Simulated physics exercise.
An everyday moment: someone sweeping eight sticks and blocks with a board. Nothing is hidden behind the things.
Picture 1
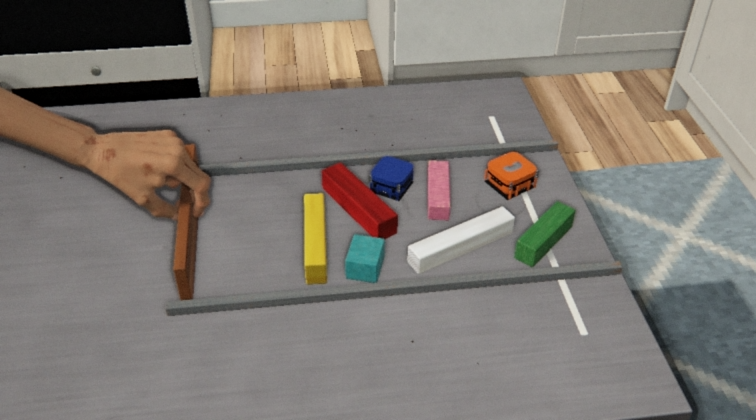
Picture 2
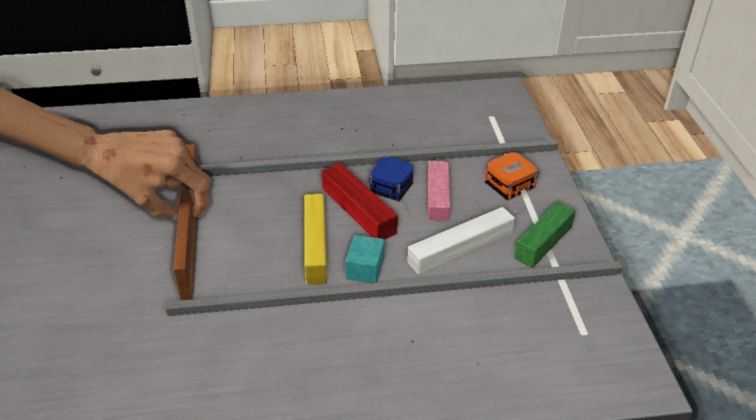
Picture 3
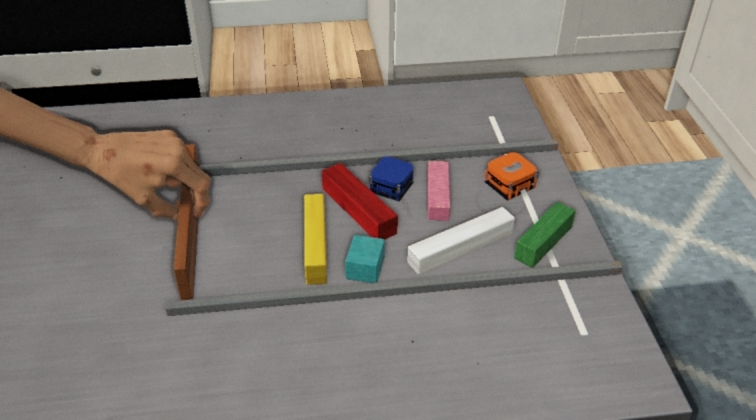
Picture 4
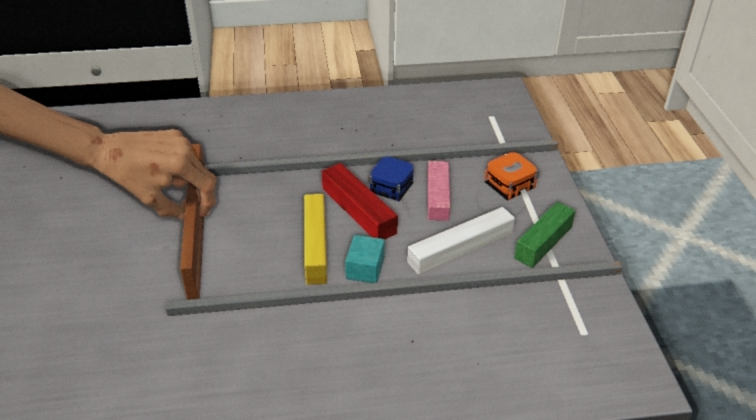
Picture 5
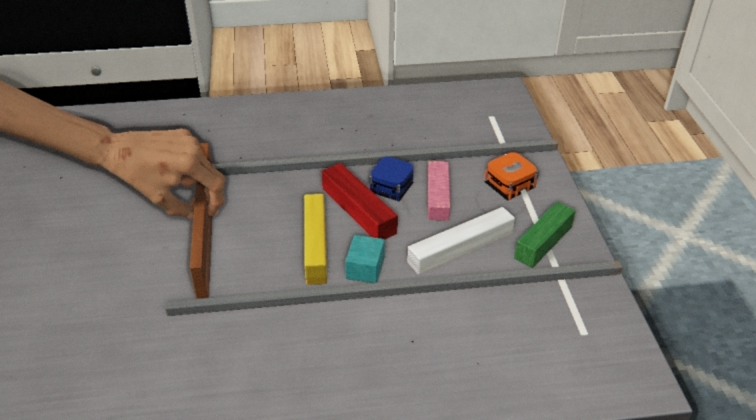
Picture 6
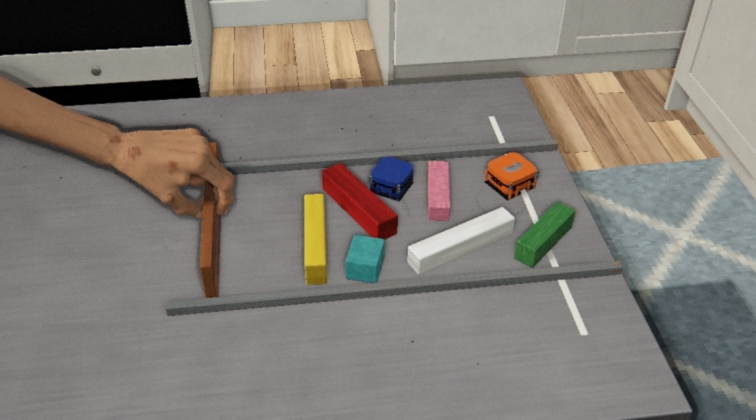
A hand reaches in from the left and grips an upright brown board on a grey tabletop in a kitchen, seen from above at an angle. Between two low rails lie yellow, red, pink, white and green bars, a turquoise block, a blue case and, near a white tape line at right, an orange case. The hand holds still, then slides the board slightly rightward, touching nothing, while the objects and camera stay still.
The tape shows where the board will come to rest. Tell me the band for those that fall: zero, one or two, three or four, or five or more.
Here the number that fall off is three or four.
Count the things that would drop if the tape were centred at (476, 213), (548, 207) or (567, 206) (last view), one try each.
It would be 0, 5 and 7.
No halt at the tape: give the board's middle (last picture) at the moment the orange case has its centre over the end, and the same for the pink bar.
At (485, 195) for the orange case; at (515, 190) for the pink bar.
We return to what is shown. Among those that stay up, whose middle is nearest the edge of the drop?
The blue case ends nearest.
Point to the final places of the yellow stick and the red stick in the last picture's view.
The yellow stick stops around (550, 218); the red stick around (553, 182).
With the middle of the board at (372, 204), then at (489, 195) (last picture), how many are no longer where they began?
6 and 8.
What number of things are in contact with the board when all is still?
2 of them.
Early on, none off yet; green bar at rest near (545, 234); orange case at rest near (511, 176); white stick moving near (468, 239).
Finally, the number that fall off is three or four; lost, pink bar, white stick, orange case and green bar.
